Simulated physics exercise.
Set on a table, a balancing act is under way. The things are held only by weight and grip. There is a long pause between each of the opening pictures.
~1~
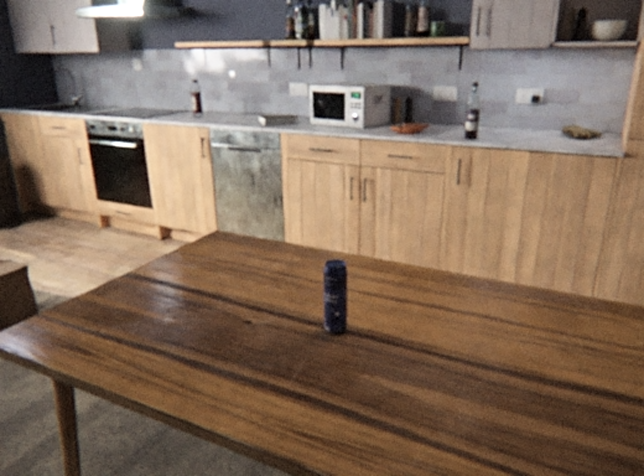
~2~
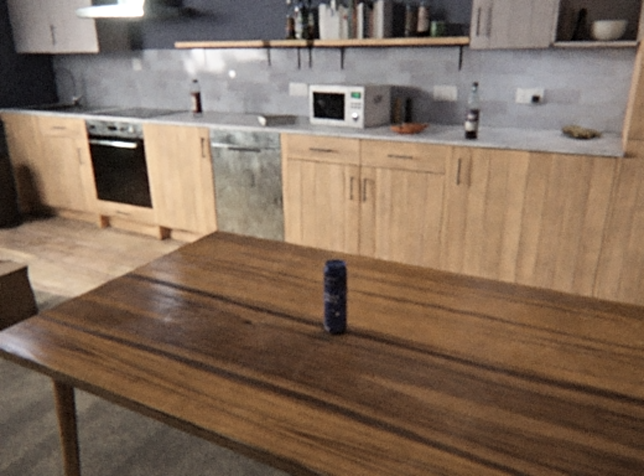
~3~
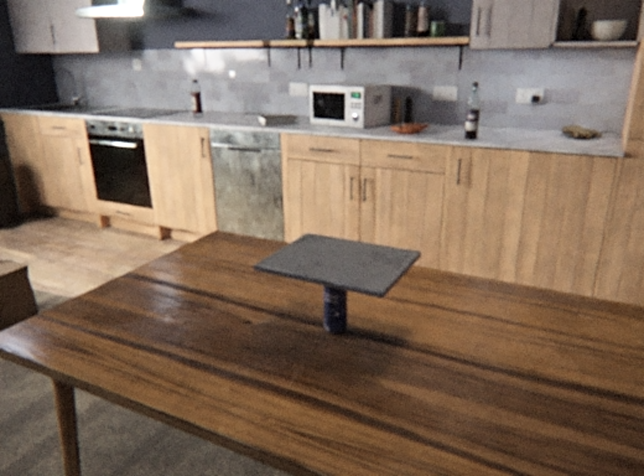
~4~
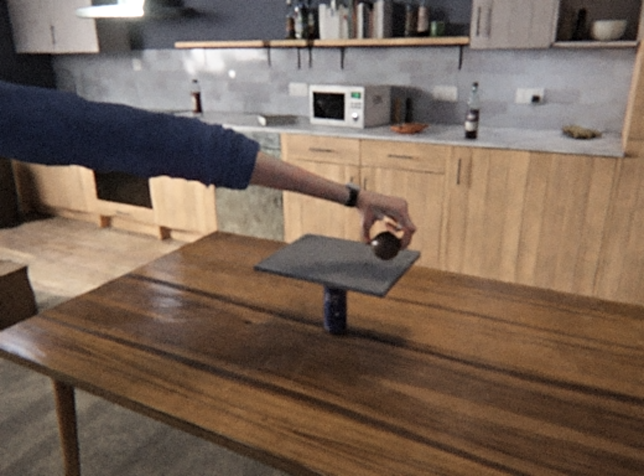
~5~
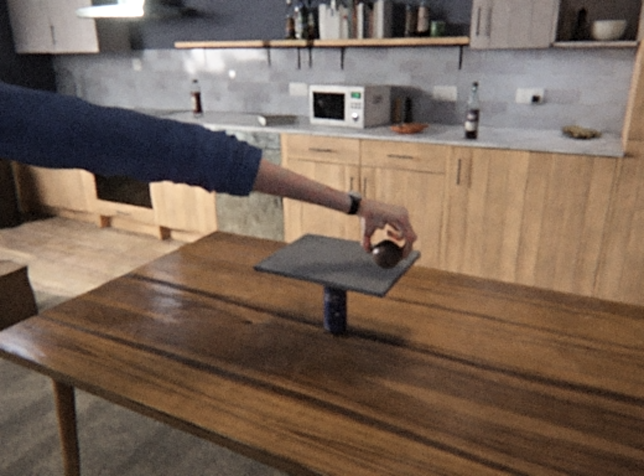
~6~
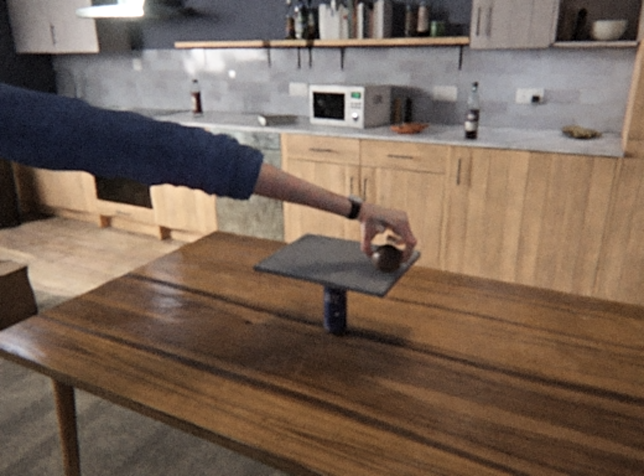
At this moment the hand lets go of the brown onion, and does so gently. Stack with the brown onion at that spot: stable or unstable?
I predict it will be unstable.
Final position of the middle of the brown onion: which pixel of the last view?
Roughly pixel (394, 341) in the last picture.
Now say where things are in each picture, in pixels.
In the first frame, the last thing is not in view yet.
In the second frame, the last thing is not in view yet.
In the third frame, the last thing is not in view yet; grey lid (340, 261).
In the fourth frame, still above its spot; brown onion (386, 245); grey lid (340, 261).
In the fifth frame, still above its spot; brown onion (387, 254); grey lid (340, 261).
In the sixth frame, in place under the hand; brown onion (387, 258); grey lid (340, 261).
Then, 0.40 s on from there, brown onion now fallen; grey lid turned 53° from how it was put.
Then, 0.80 s on from there, grey lid now fallen.
Then, 1.20 s on from there, blue can now fallen.
In the end, fallen, grey lid, blue can and brown onion. At the end, from the last picture's camera, brown onion near (394, 341). The stack comes apart.
